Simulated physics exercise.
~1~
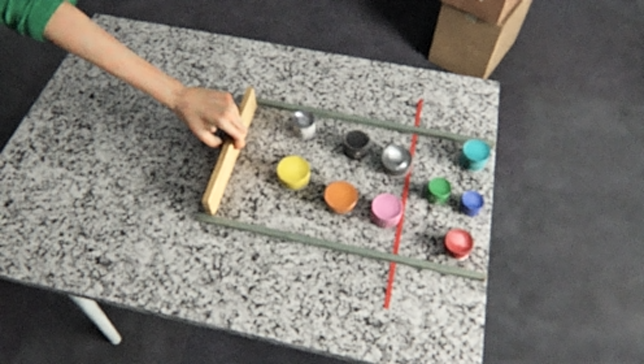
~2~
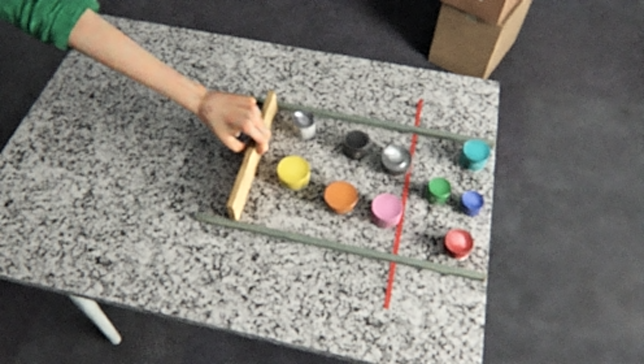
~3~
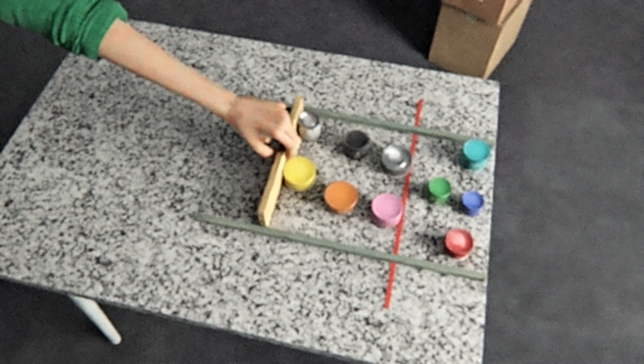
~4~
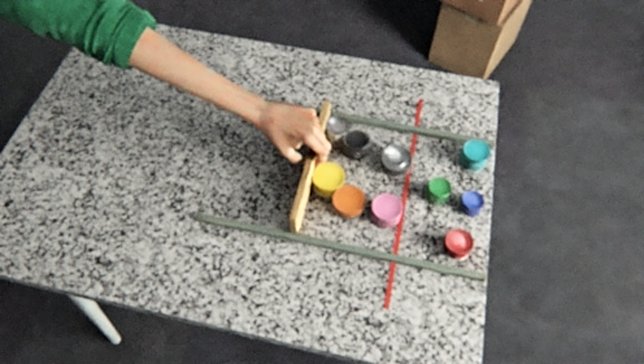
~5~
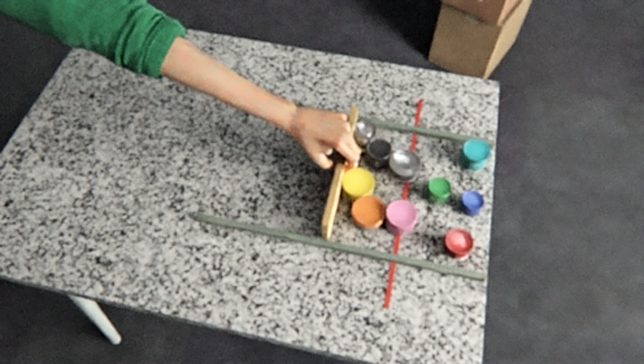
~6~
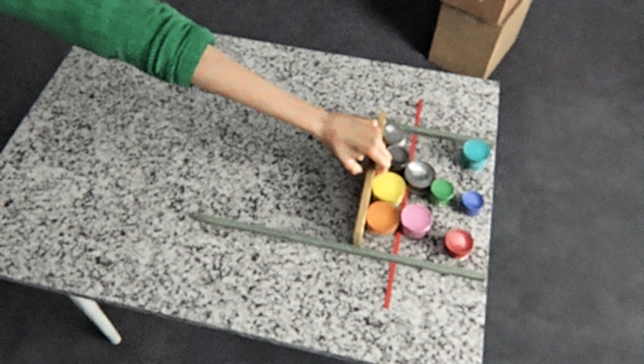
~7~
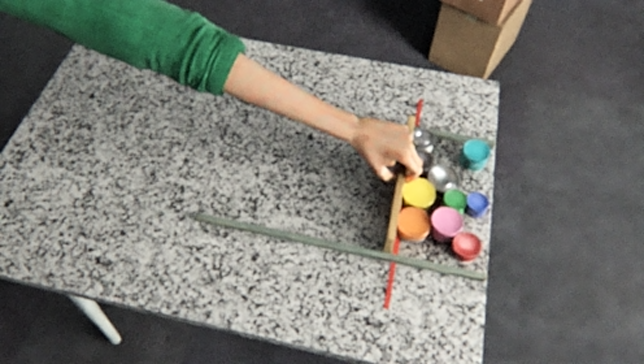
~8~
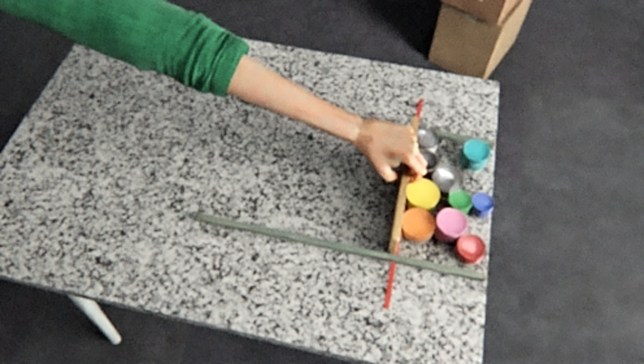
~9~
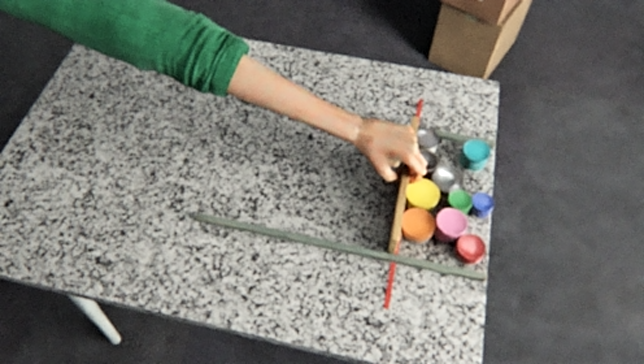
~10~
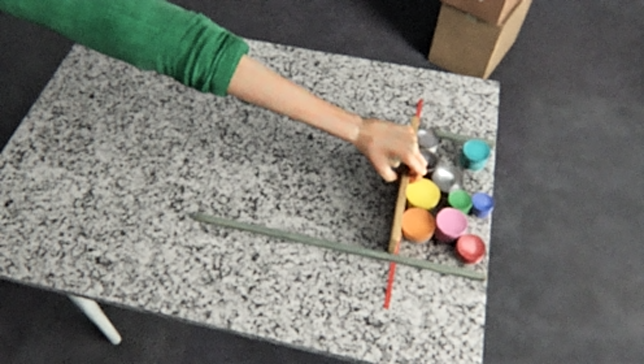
A hand slides a board right, bunching colourful pots past red tape, all staying on the table.
